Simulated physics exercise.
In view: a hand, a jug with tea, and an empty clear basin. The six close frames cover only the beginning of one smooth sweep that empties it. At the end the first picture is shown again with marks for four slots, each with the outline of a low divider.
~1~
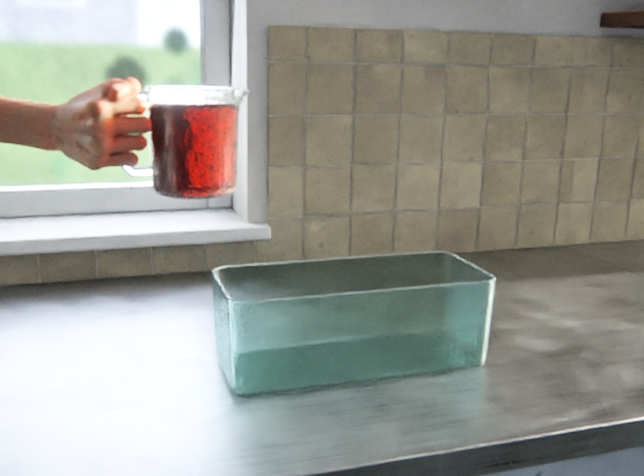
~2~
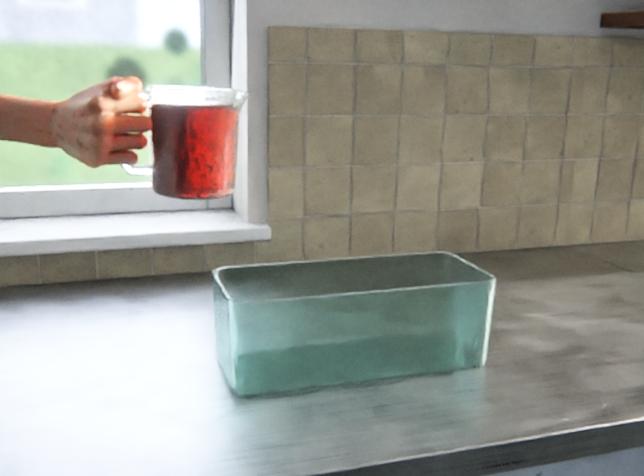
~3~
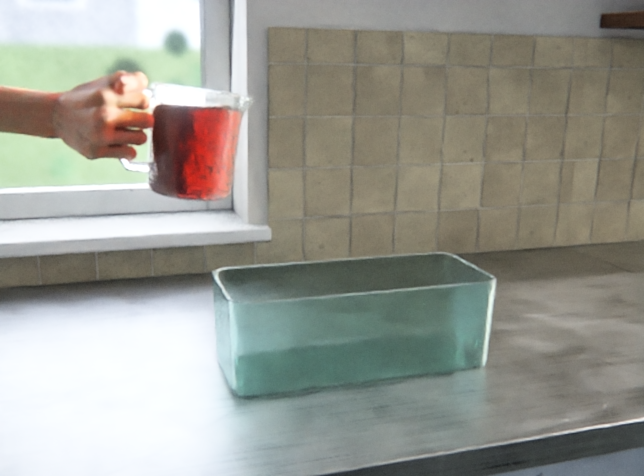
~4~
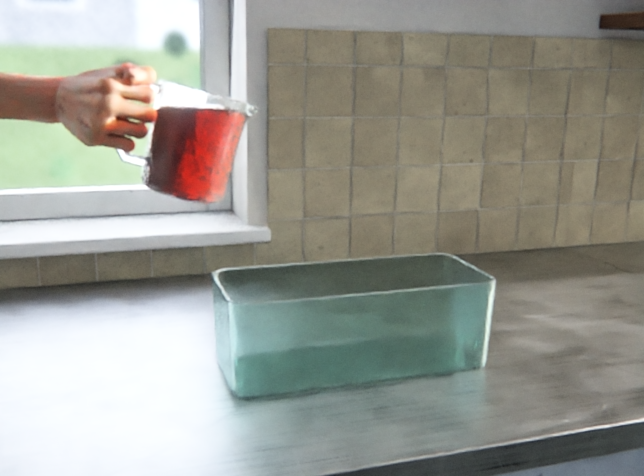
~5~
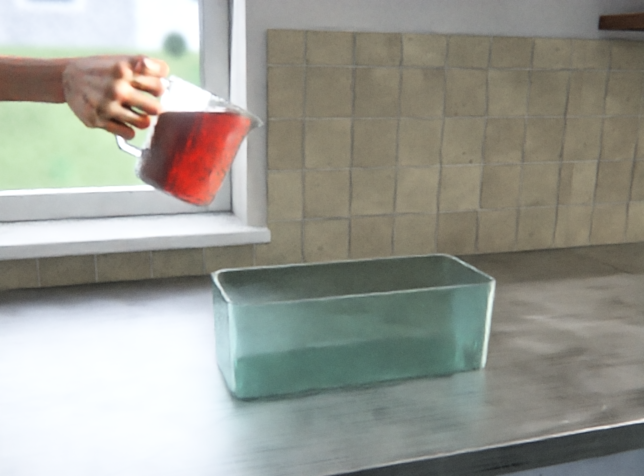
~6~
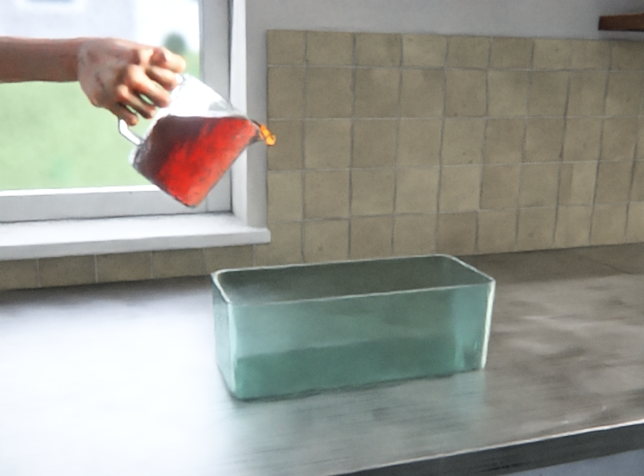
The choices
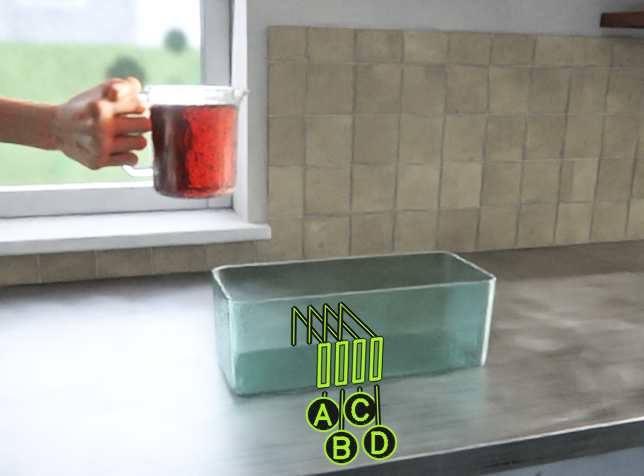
A hand tilting a glass jug of red tea rightward above an empty clear basin, a little tea just passing the lip.
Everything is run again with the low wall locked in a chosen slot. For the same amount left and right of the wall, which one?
I would pick place A.
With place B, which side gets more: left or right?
More ends on the left.
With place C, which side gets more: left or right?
The left one.
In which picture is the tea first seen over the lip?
Picture 6.
On the marked copy, A at (324, 392); B at (342, 390); C at (359, 388); D at (376, 385).
If A is chosen, about 54 % ends left of the wall and 45 % right of it.
If B is chosen, about 80 % ends left of the wall and 14 % right of it; 6 % is lost outside.
If C is chosen, about 90 % ends left of the wall and 3 % right of it; 7 % is lost outside.
If D is chosen, about 91 % ends left of the wall and 7 % right of it.
